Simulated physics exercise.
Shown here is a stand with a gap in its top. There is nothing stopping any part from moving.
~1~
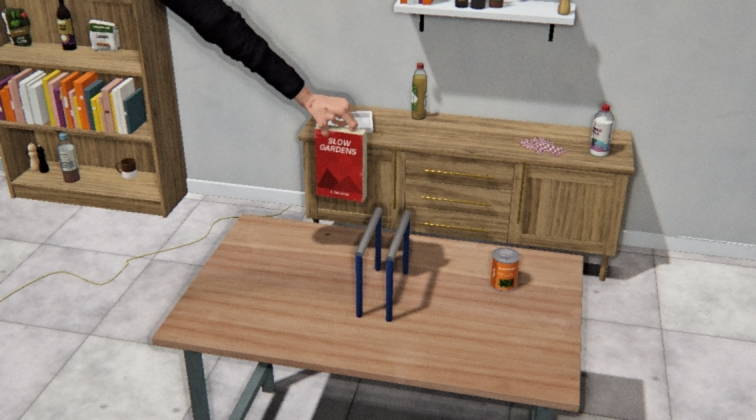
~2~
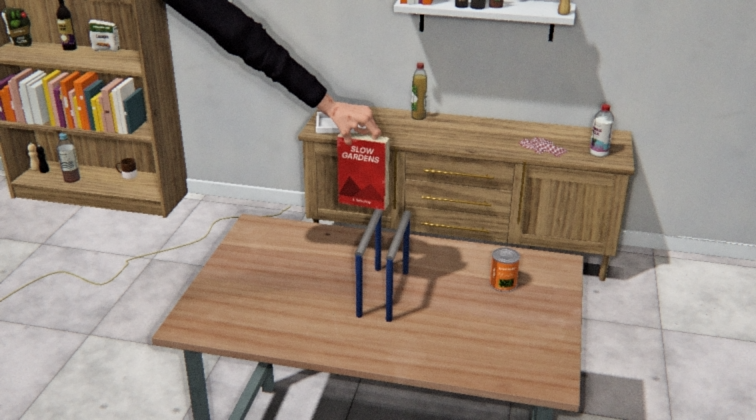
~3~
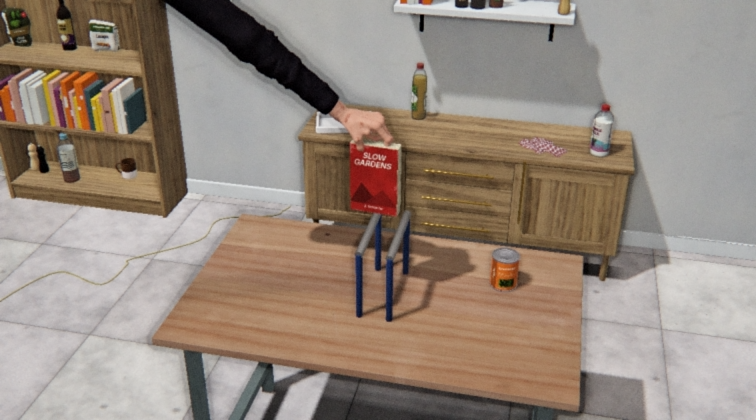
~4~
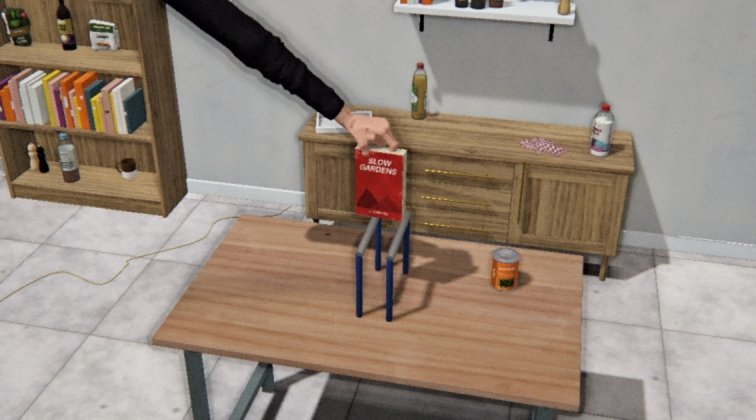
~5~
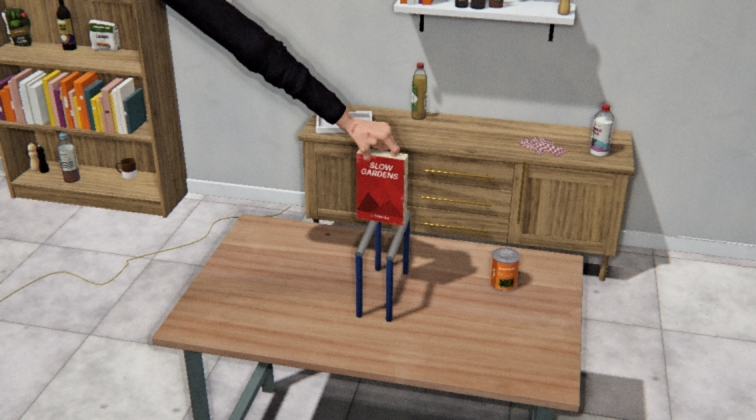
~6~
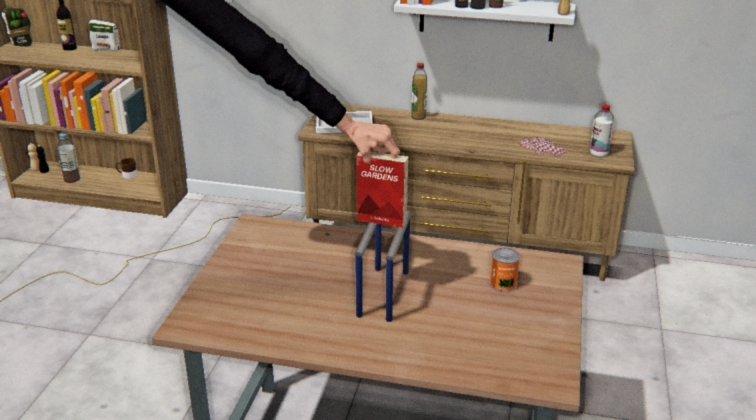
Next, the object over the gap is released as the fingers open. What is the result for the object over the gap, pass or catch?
Ha, it is blocked at the gap.
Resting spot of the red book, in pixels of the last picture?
Pretty much around (382, 199), I'd say.
Then, 0.20 s on from there, red book shifted a little near (382, 198).
Then, 0.60 s on from there, red book resting near (380, 200).
In the end, both unmoved. At the end, from the last picture's camera, red book near (382, 199). The book stays on top.
